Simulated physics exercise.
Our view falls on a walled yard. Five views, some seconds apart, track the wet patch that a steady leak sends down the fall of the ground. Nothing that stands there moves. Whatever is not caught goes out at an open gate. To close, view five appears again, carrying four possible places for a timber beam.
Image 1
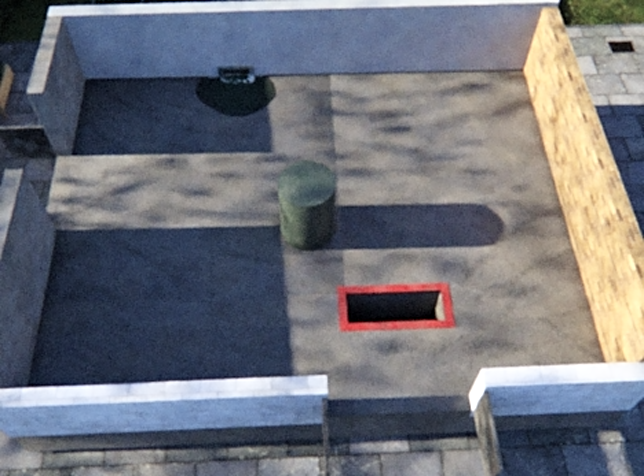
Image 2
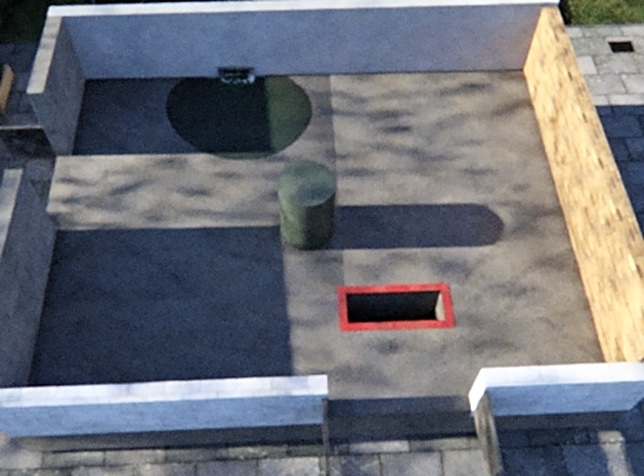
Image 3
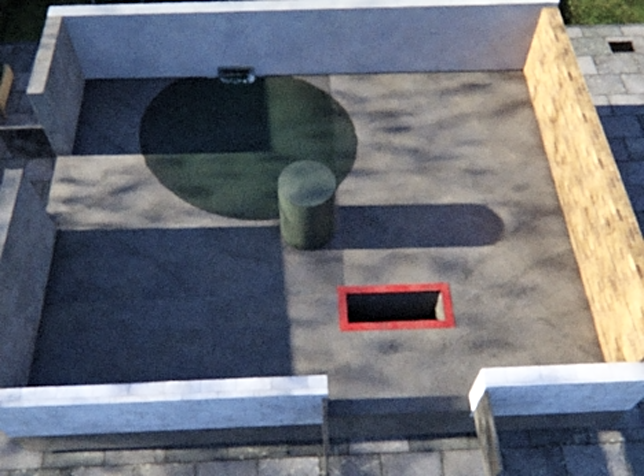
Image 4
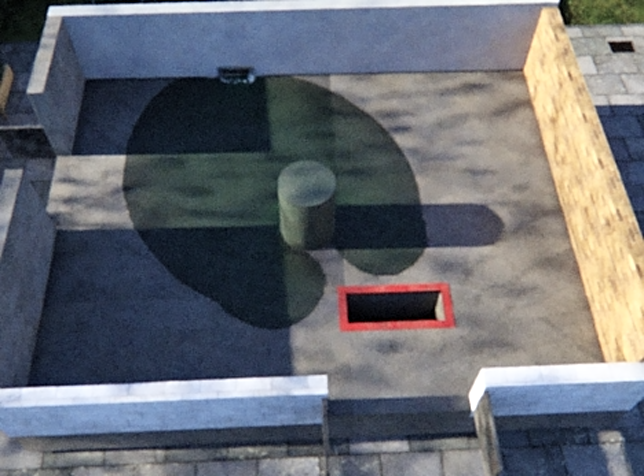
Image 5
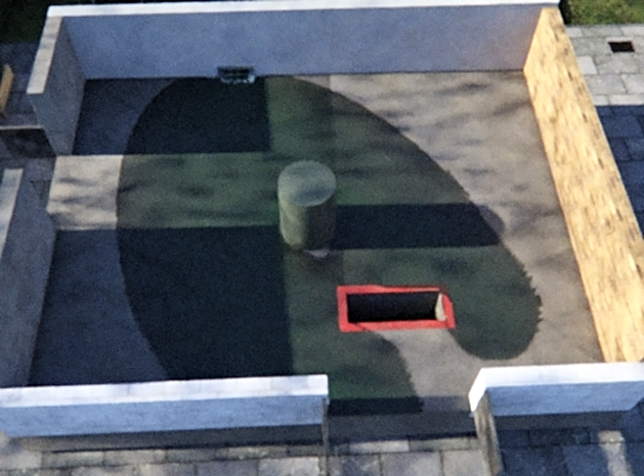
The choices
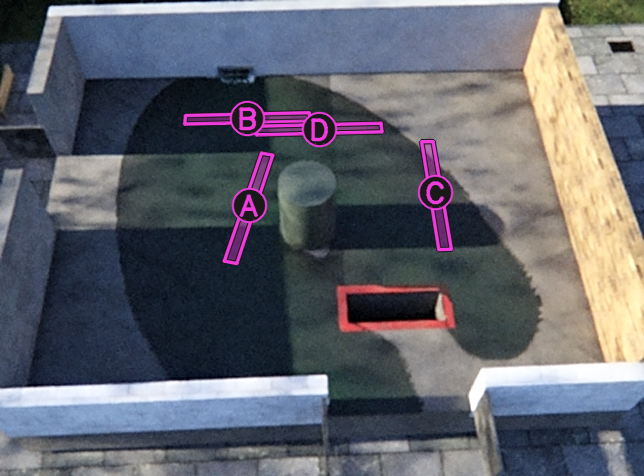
Dark water spreads from the back wall of a walled yard, around a green cylinder, reaching a red-rimmed opening.
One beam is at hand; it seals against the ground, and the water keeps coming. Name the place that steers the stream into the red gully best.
C works best here.
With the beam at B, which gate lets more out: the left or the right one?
The right one.
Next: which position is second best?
That is position A.
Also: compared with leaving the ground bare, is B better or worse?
Worse.
On the marked copy, A from (230, 262) to (267, 154); B from (185, 119) to (309, 116); C from (445, 249) to (427, 141); D from (256, 130) to (381, 127).
For position A, about 25 % of the stream runs into the red gully, about 73 % out by the gates.
For position B, about 15 % of the stream runs into the red gully, about 85 % out by the gates.
For position C, about 35 % of the stream runs into the red gully, about 61 % out by the gates.
For position D, about 15 % of the stream runs into the red gully, about 84 % out by the gates.
